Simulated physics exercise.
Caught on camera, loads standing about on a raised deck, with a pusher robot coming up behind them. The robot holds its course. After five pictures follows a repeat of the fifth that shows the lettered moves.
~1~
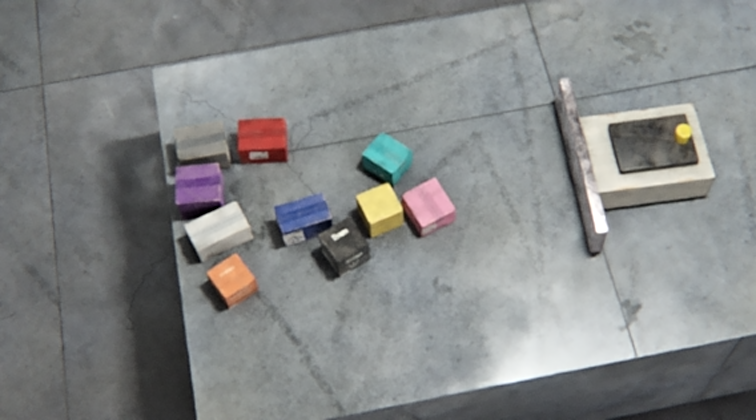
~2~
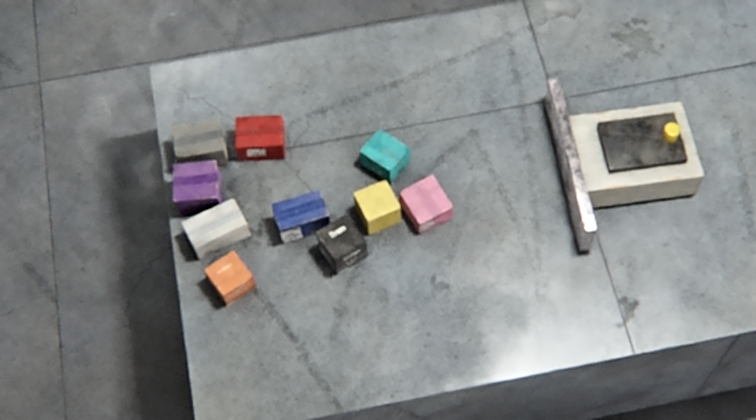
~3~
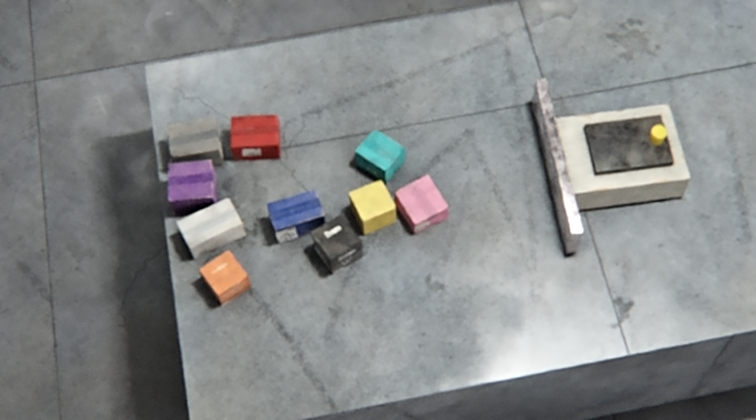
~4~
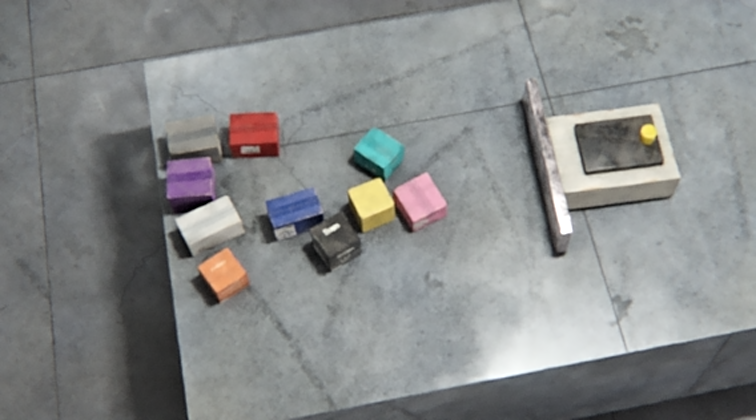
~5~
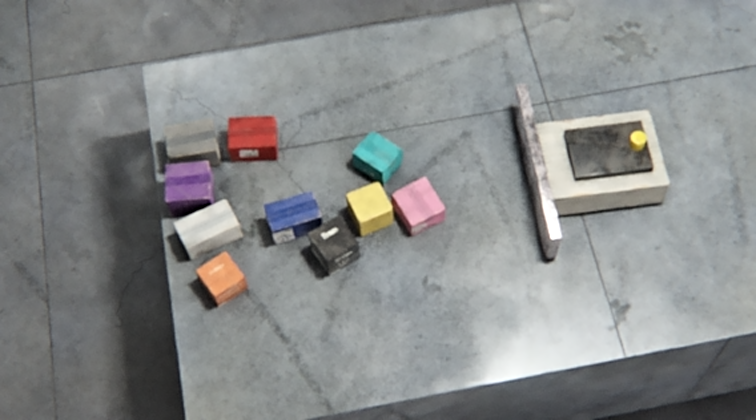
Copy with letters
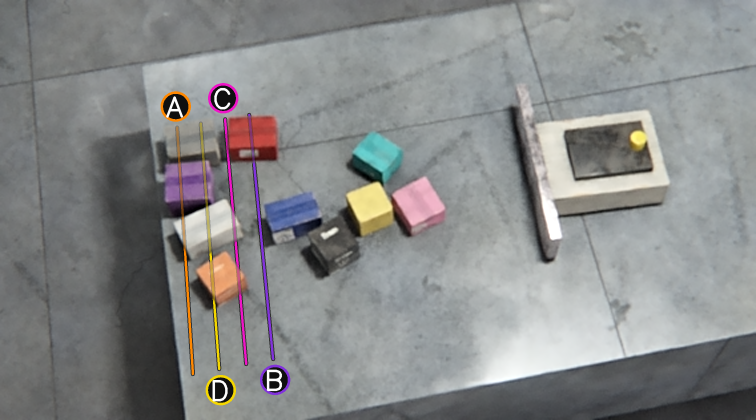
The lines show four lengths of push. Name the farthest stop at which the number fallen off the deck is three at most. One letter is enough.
At C, and not beyond.
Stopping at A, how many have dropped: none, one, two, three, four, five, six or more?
By then, six or more.
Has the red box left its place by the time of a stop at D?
By then, yes.
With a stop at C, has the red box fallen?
No.
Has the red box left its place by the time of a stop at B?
Yes.
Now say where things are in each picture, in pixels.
The first picture shows black box (344, 247); blue parcel (304, 219); orange box (233, 282).
The second picture shows robot (636, 143); pink parcel (426, 205).
The third picture shows robot (622, 145); yellow crate (373, 207).
The fourth picture shows robot (613, 144); grey box (194, 142).
The fifth picture shows robot (603, 150); turquoise parcel (378, 158); black box (334, 246); blue parcel (294, 218).
On the marked copy, A at (185, 245); B at (261, 231); C at (235, 235); D at (210, 240).
Following C. Soon after the start, robot (495, 170); pink parcel (405, 204); purple box (191, 190).
Later, robot (386, 189); white parcel (163, 232); blue parcel (218, 230).
In the end, robot (301, 205); blue parcel over the edge; white parcel over the edge; two fallen.
As for the rest, A drops seven; B is within the limit but short; D drops five.
